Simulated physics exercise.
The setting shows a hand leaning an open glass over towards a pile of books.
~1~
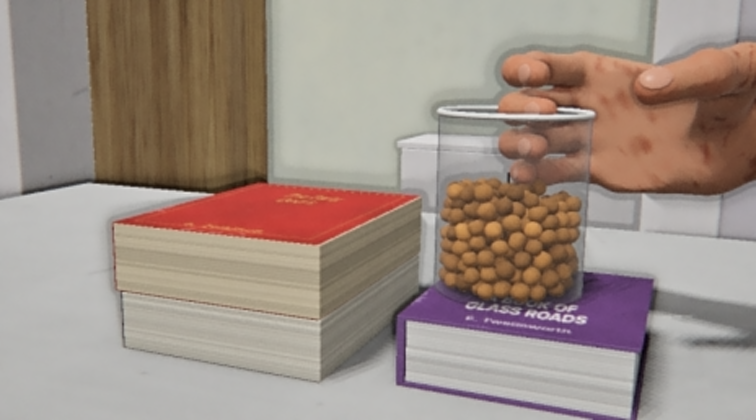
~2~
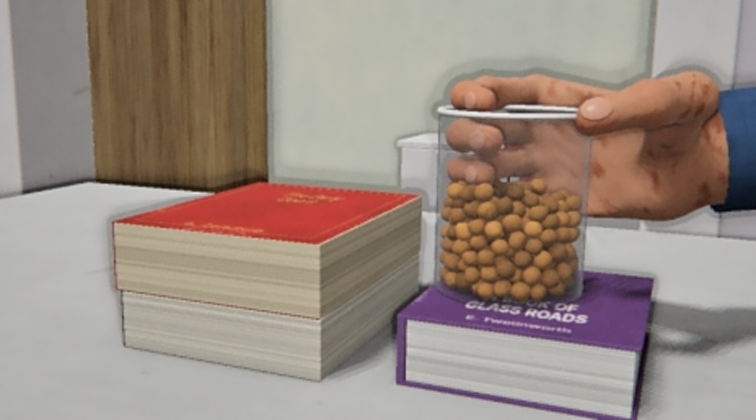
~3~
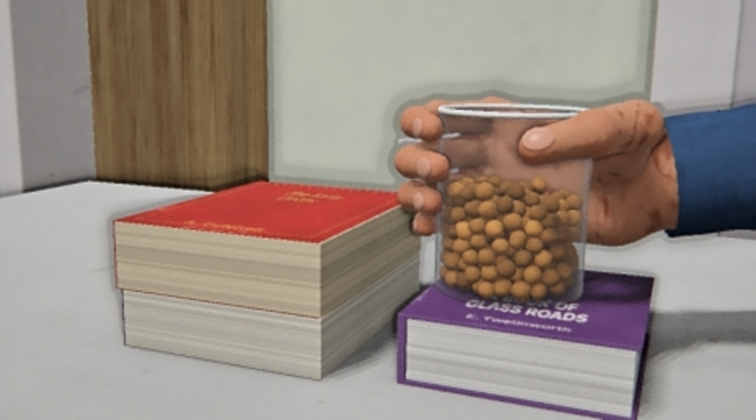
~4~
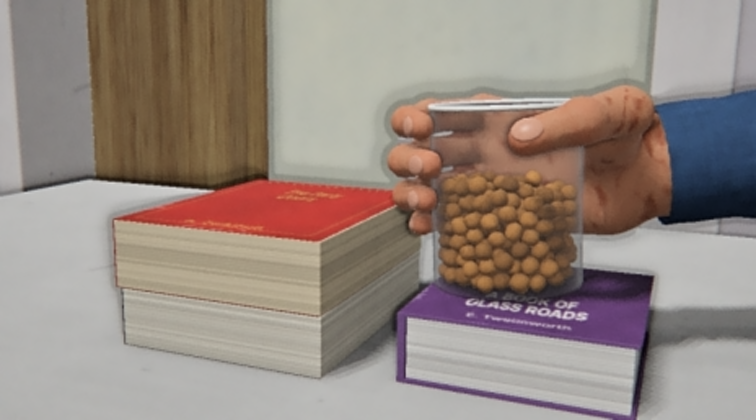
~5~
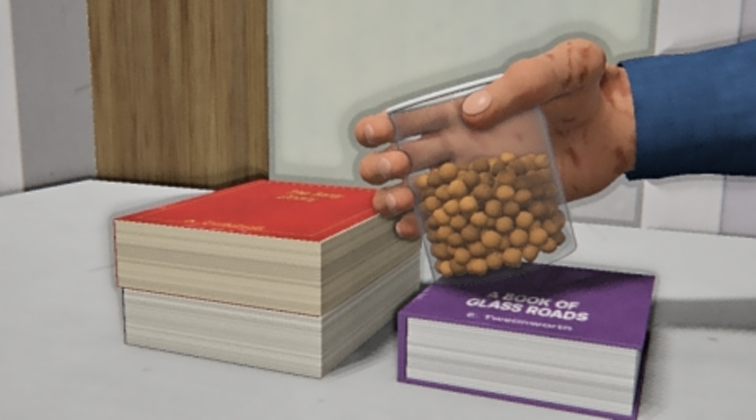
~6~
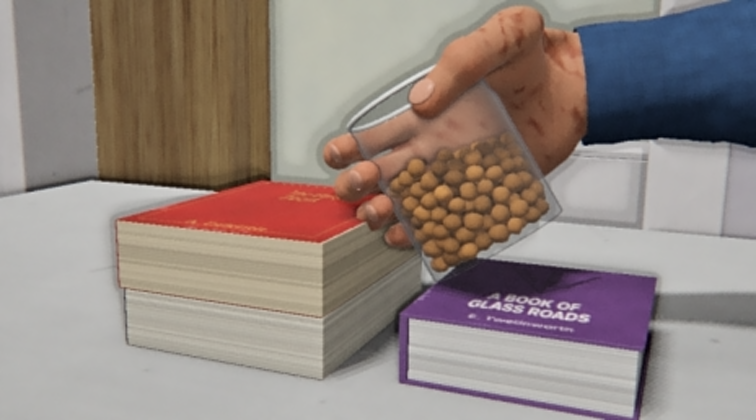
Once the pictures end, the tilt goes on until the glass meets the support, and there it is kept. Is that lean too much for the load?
The load never leaves.
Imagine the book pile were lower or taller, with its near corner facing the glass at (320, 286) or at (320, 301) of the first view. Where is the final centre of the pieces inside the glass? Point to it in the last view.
The first gives (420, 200) and the second gives (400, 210).
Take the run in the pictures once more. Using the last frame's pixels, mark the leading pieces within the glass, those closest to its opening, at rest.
About (398, 177).
Then, 0.18 s after the last picture, the glass leans 43°; everything is still inside.
Then, 0.35 s after the last picture, the glass rests on the book pile at 44°; everything is still inside.
At rest, the glass rests on the book pile at 44°; everything is still inside.
